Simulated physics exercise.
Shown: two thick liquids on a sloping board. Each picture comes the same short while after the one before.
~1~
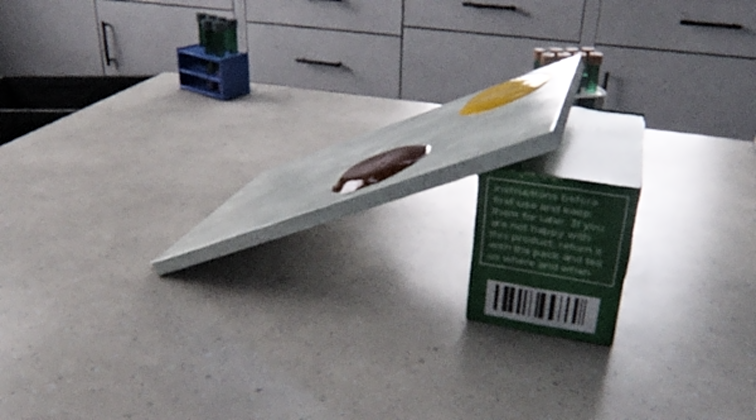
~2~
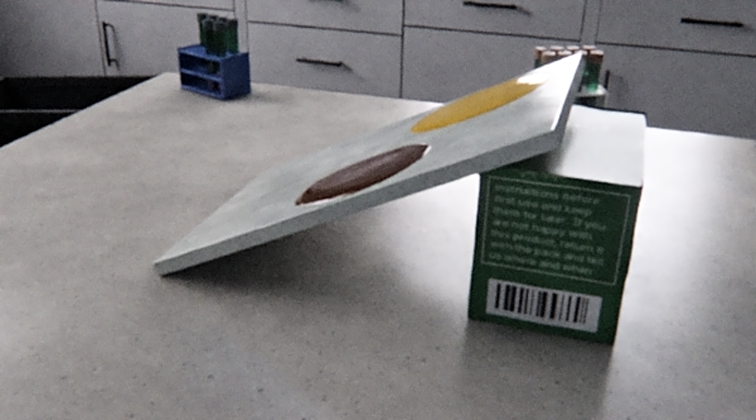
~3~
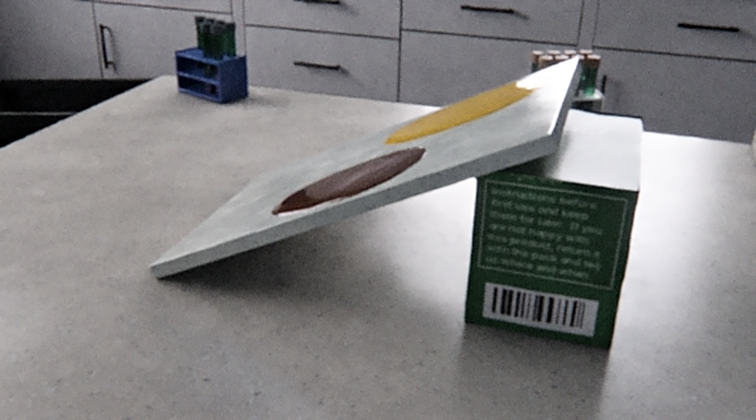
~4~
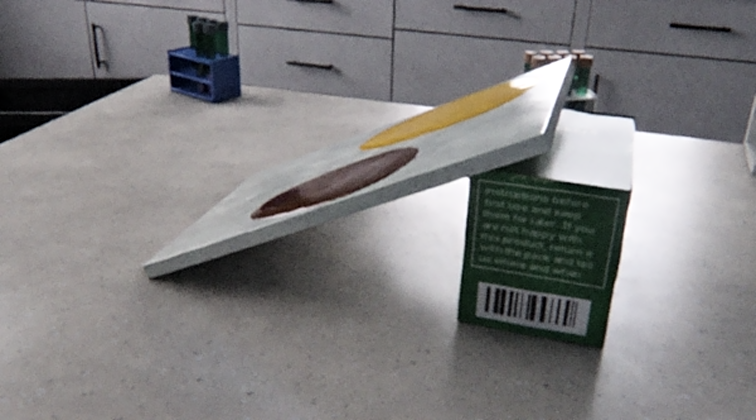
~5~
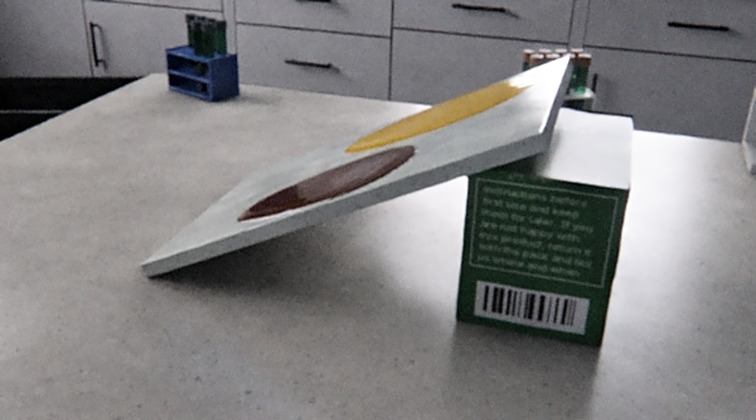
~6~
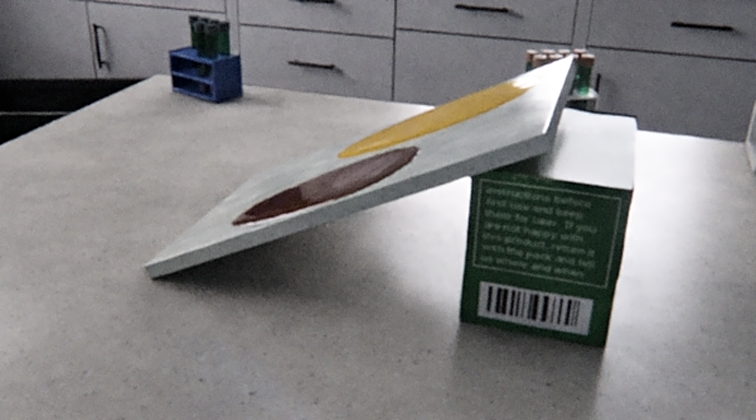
A sloping board leans on a green box as brown and yellow liquids slowly spread down it.
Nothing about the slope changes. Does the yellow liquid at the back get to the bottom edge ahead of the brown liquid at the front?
No, the front one does.
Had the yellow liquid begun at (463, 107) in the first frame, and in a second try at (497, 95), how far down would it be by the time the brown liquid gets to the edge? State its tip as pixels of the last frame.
Around (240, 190) in the first try, (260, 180) in the second.
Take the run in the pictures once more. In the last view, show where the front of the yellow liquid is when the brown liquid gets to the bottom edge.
Somewhere around (276, 175), I'd say.
Shortly, the brown liquid is close to the edge; the yellow liquid is three quarters of the way down.
At the finish, the brown liquid is at the low edge; the yellow liquid is three quarters of the way down.
